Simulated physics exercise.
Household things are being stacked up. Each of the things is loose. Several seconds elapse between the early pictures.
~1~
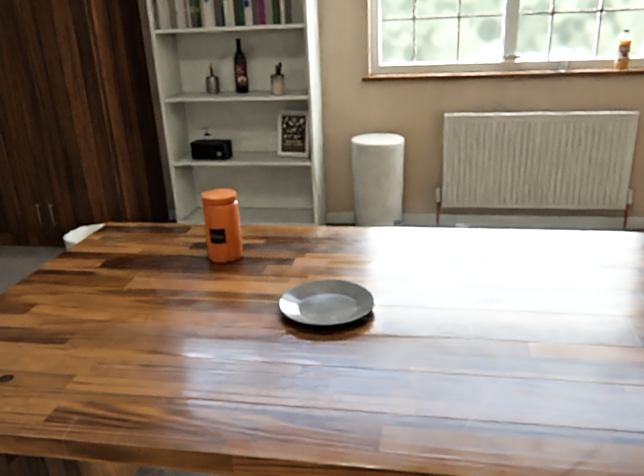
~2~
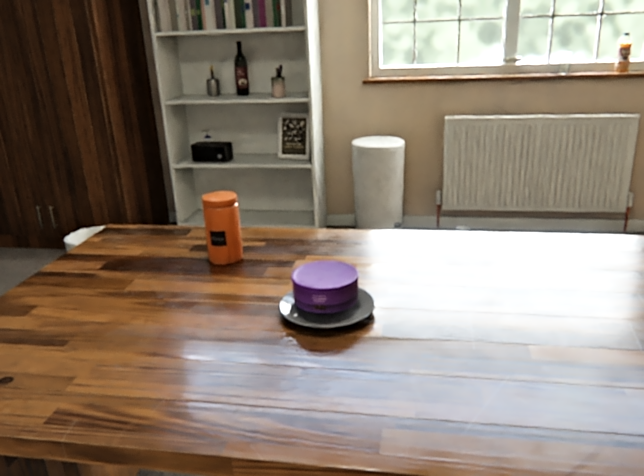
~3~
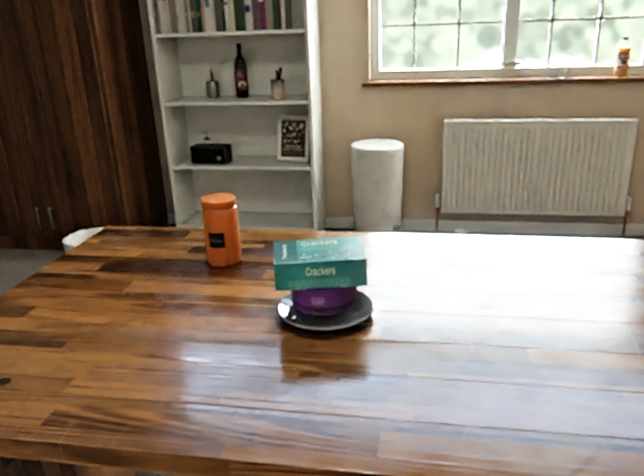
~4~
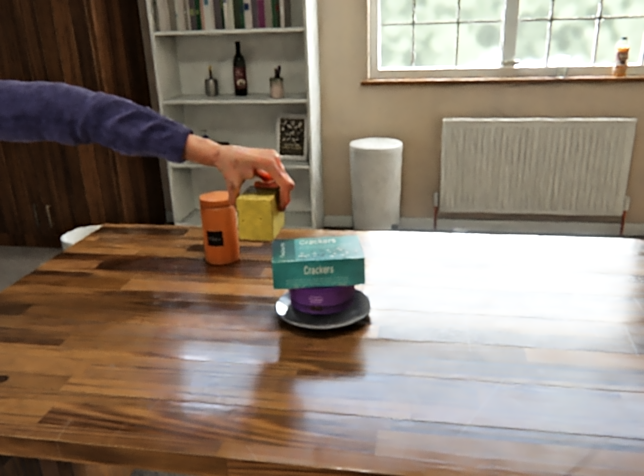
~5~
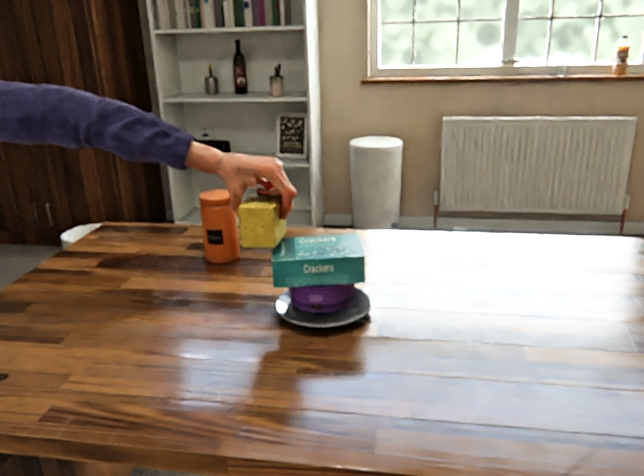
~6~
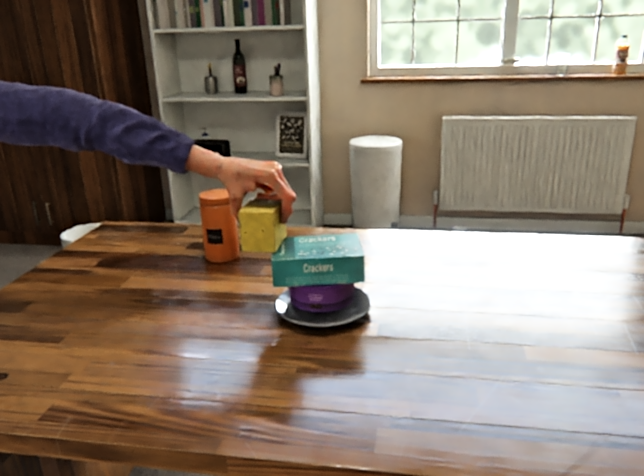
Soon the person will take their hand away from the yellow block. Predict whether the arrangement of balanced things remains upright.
It tips over.
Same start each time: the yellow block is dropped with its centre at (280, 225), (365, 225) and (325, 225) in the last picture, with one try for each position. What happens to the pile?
In order, the pile stands firm, then tumbles down, and lastly stands firm.
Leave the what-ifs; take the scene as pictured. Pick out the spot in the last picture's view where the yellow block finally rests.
Look around (248, 282) in the final frame.
Then, 0.30 s on from there, yellow block now fallen.
Then, 0.40 s on from there, things are still on the move.
Then, 0.50 s on from there, as before.
In the end, fallen, yellow block; the other 4 unmoved. At the end, from the last picture's camera, yellow block near (248, 282). The pile gives way.
